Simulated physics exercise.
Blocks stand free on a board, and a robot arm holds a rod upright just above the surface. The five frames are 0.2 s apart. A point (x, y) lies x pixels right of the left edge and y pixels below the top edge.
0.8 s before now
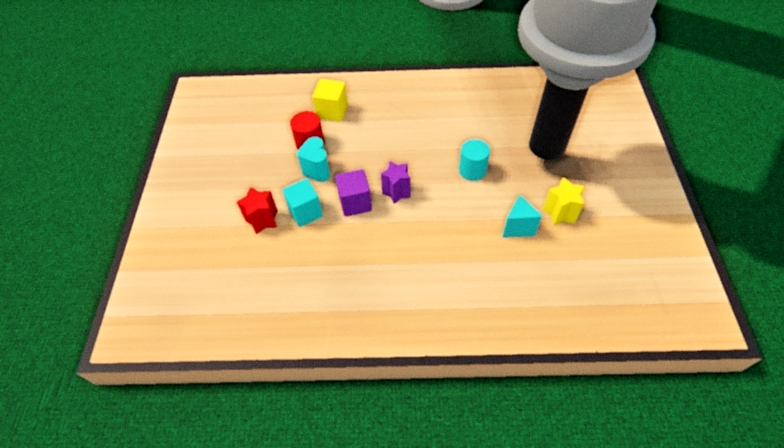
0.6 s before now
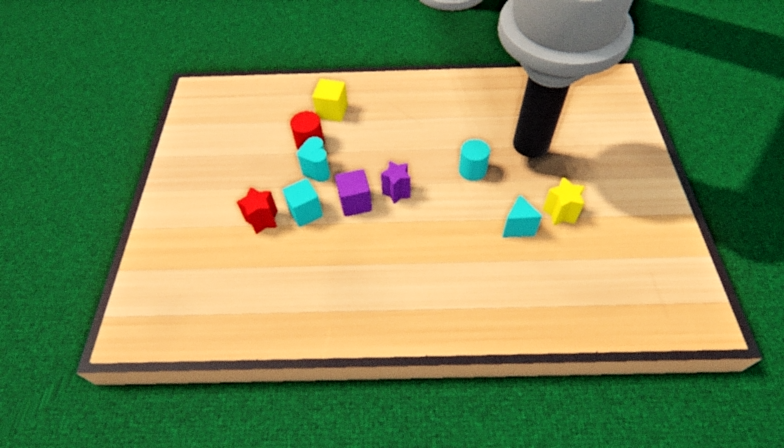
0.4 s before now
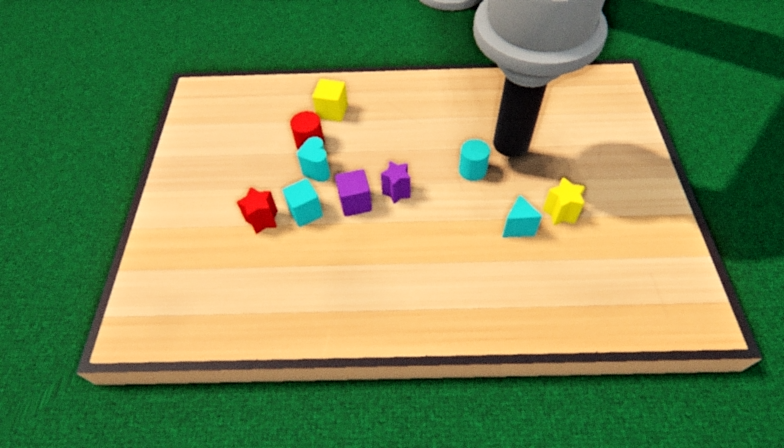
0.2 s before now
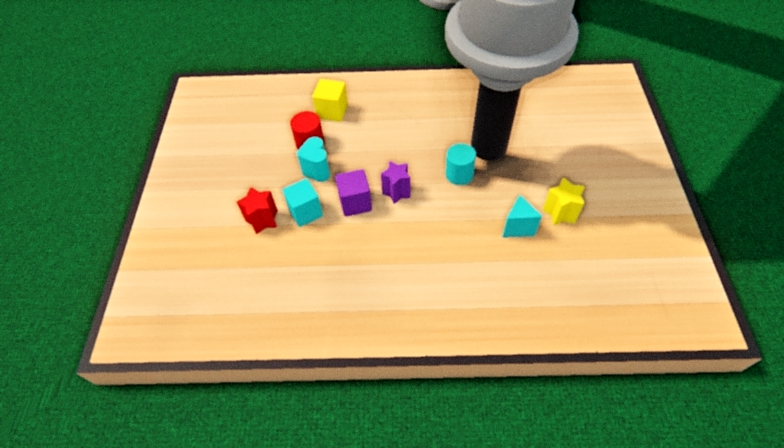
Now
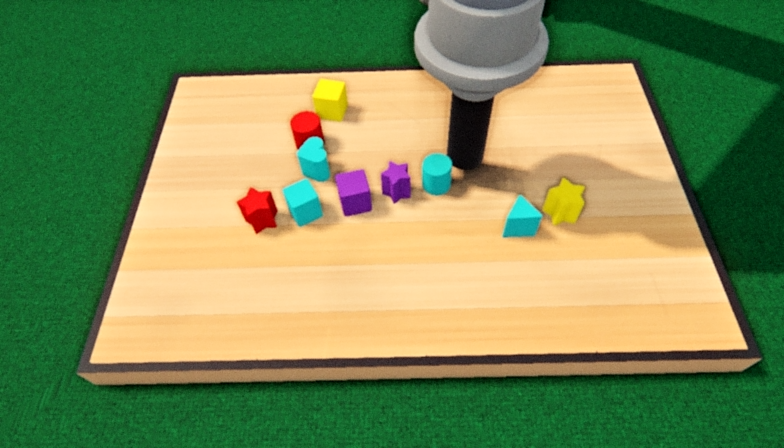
On a wooden board, a robot arm moving its black rod left and pushing a turquoise cylinder toward a purple star.
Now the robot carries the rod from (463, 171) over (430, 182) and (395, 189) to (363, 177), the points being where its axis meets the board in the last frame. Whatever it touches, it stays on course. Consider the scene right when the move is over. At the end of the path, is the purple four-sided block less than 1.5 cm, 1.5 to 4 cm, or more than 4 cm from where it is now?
Medium: 1.5 to 4 cm.
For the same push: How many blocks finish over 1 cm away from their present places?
Three or more.
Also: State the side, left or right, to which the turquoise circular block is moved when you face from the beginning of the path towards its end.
It moves left.
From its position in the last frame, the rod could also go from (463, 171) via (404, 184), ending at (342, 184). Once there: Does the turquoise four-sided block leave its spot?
Yes.
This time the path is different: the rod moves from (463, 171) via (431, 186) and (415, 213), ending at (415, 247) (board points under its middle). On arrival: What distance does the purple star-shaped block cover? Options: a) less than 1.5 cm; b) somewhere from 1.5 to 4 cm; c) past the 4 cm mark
My answer is option b.
The first path, step by step. One third of the way, rod at (429, 168); purple star-shaped block at (379, 176), turned 20° clockwise; turquoise circular block at (404, 180).
Two thirds of the way, rod at (392, 174); purple four-sided block at (337, 184), turned 15° clockwise; purple star-shaped block at (366, 182), turned 45° clockwise; turquoise circular block at (389, 195).
At the end, rod at (361, 162); turquoise four-sided block at (294, 195); purple four-sided block at (324, 188); purple star-shaped block at (354, 179); turquoise circular block at (389, 195).
